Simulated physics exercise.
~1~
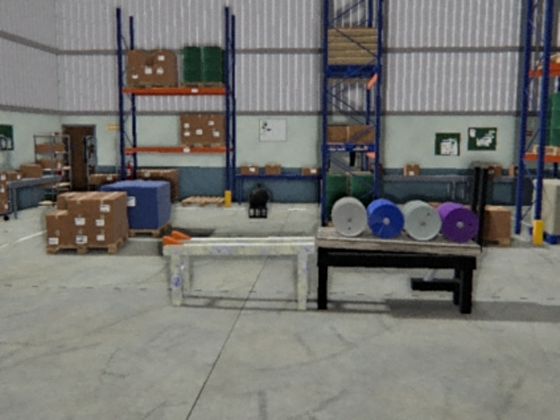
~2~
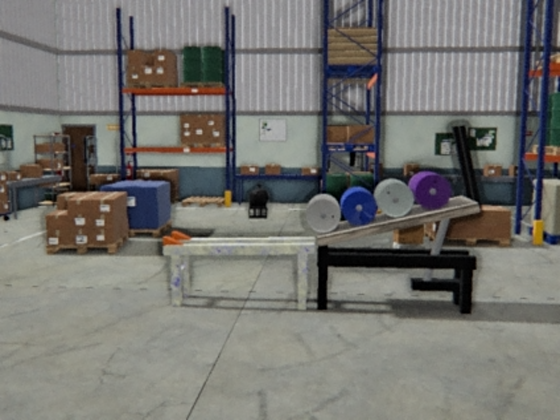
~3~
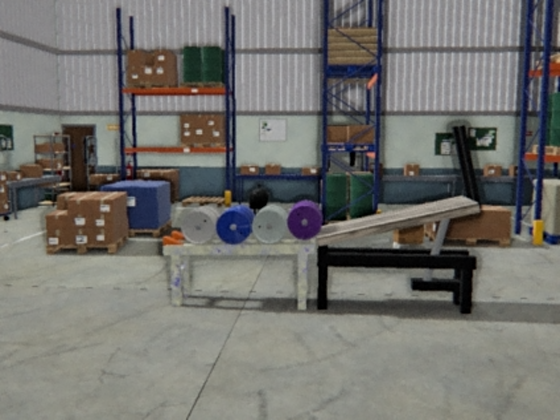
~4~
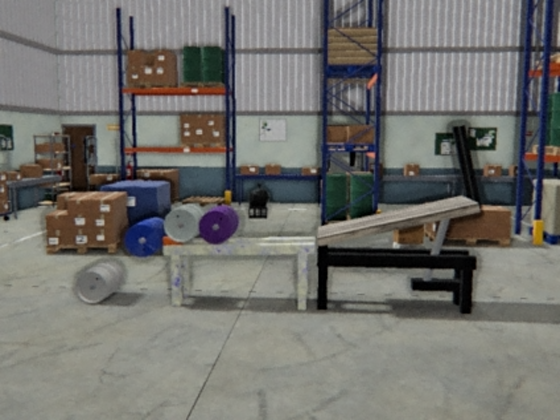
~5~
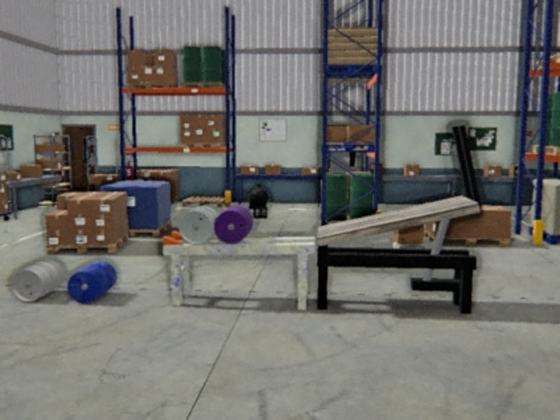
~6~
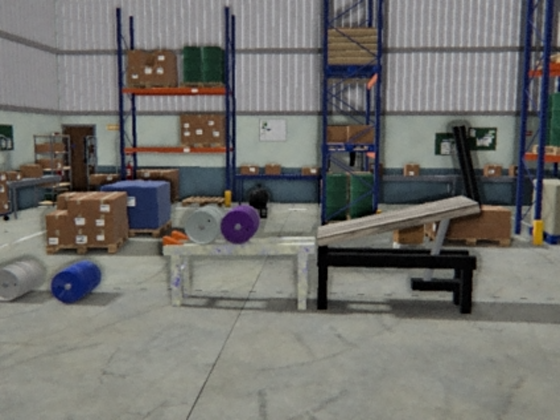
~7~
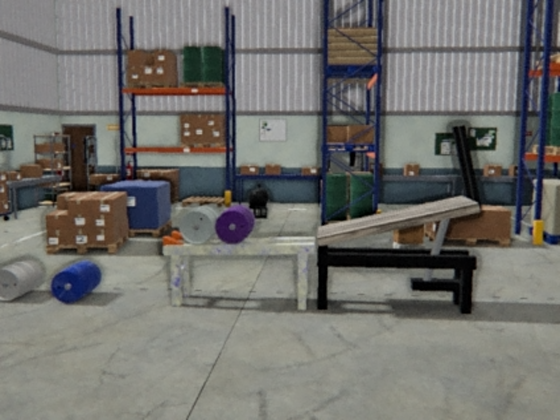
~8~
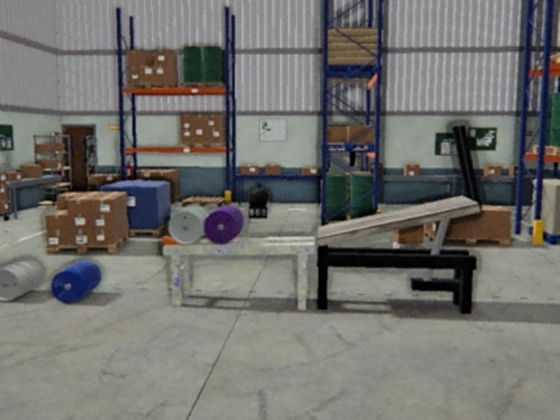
Four drums rolling left off a tilting deck onto a rack, two dropping to the warehouse floor, the purple one staying up.
